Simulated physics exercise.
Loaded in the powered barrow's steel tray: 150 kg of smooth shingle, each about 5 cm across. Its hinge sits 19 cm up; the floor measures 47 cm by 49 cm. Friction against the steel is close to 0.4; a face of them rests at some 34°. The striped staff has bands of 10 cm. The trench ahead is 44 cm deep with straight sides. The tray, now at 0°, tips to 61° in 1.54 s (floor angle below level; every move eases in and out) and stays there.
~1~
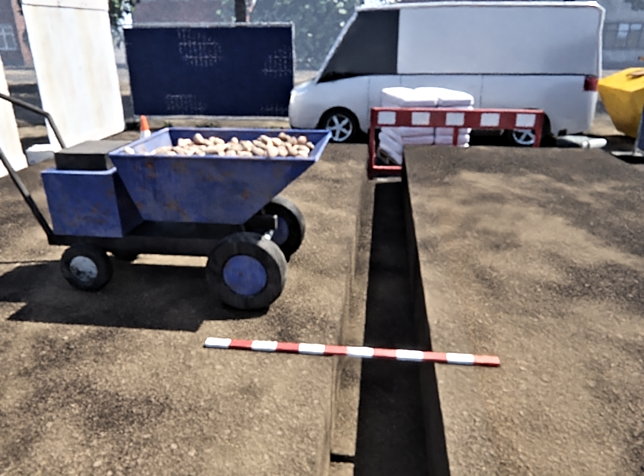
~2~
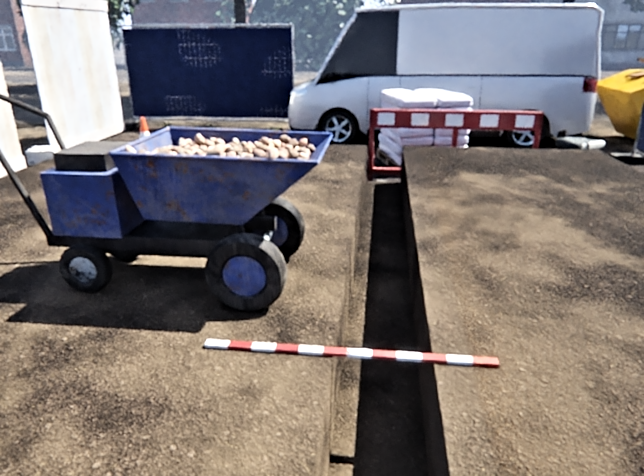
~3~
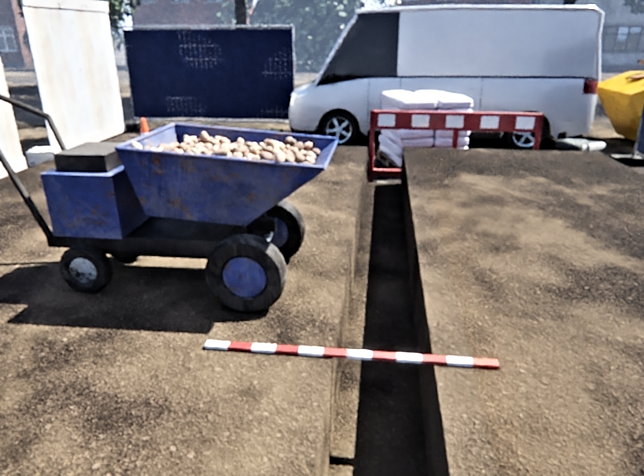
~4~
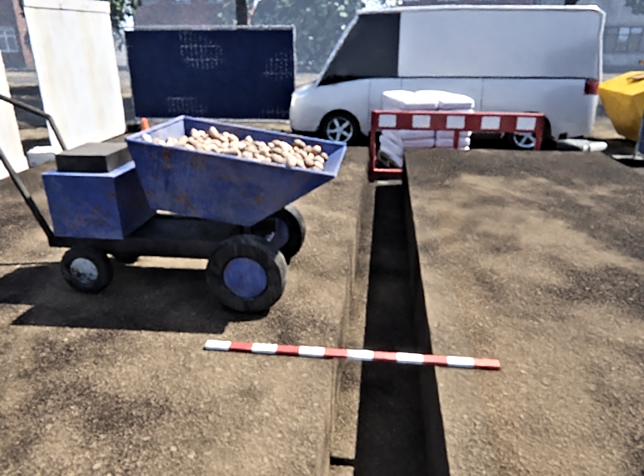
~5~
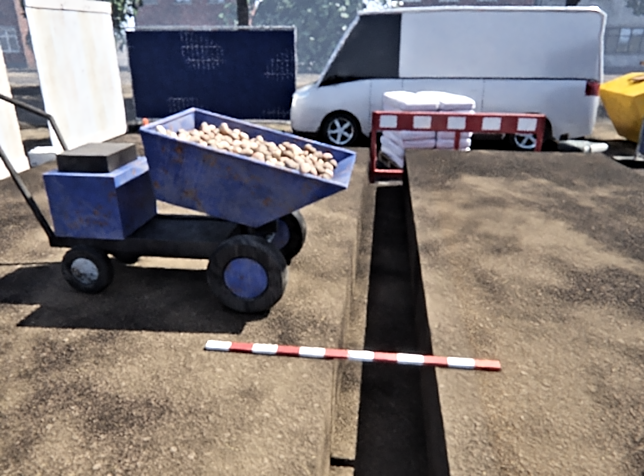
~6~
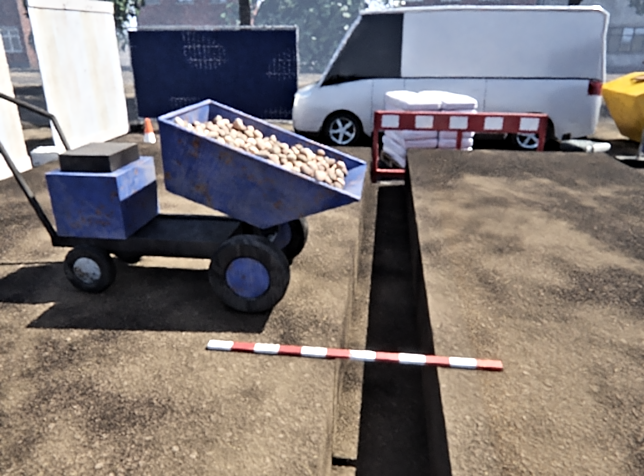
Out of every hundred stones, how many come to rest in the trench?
Close to 66 in a hundred.
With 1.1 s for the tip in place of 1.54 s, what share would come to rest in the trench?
In that case some 60 per cent.
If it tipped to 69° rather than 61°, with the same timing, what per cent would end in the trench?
It would be near 75 per cent.
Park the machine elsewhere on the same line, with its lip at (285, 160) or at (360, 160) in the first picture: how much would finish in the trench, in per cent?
First some 95, then 20 per cent.
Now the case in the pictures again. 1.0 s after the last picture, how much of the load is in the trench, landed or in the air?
About 30 per cent by then.
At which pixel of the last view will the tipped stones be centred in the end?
Around (408, 348).
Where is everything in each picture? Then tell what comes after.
The first frame shows lip at (316, 160), floor tilted 0°, highest stones at (278, 143).
In the second frame, the tray is at 1°, its lip at (318, 163); the top of the load is at (266, 143).
In the third frame, the tray is at 4°, its lip at (324, 169); the top of the load is at (221, 143).
The fourth frame shows lip at (335, 176), floor tilted 8°, highest stones at (191, 139).
In the fifth frame, the tray is at 14°, its lip at (346, 187); the top of the load is at (202, 133).
The sixth frame shows lip at (359, 200), floor tilted 21°, highest stones at (216, 126).
Then, 0.6 s after the last picture the floor is at 52°, 100 % in the tray; the foremost stones are at (391, 241).
Then, 1.0 s after the last picture the floor is at 61°, 56 % in the tray, 28 % in the trench, 16 % past the trench; the foremost stones are at (485, 295).
Then, 1.4 s after the last picture the floor is at 61°, 23 % in the tray, 45 % in the trench, 32 % past the trench; the foremost stones are at (559, 297).
Then, 3.3 s after the last picture the floor is at 61°, 0 % in the tray, 66 % in the trench, 34 % past the trench; the foremost stones are at (598, 290).
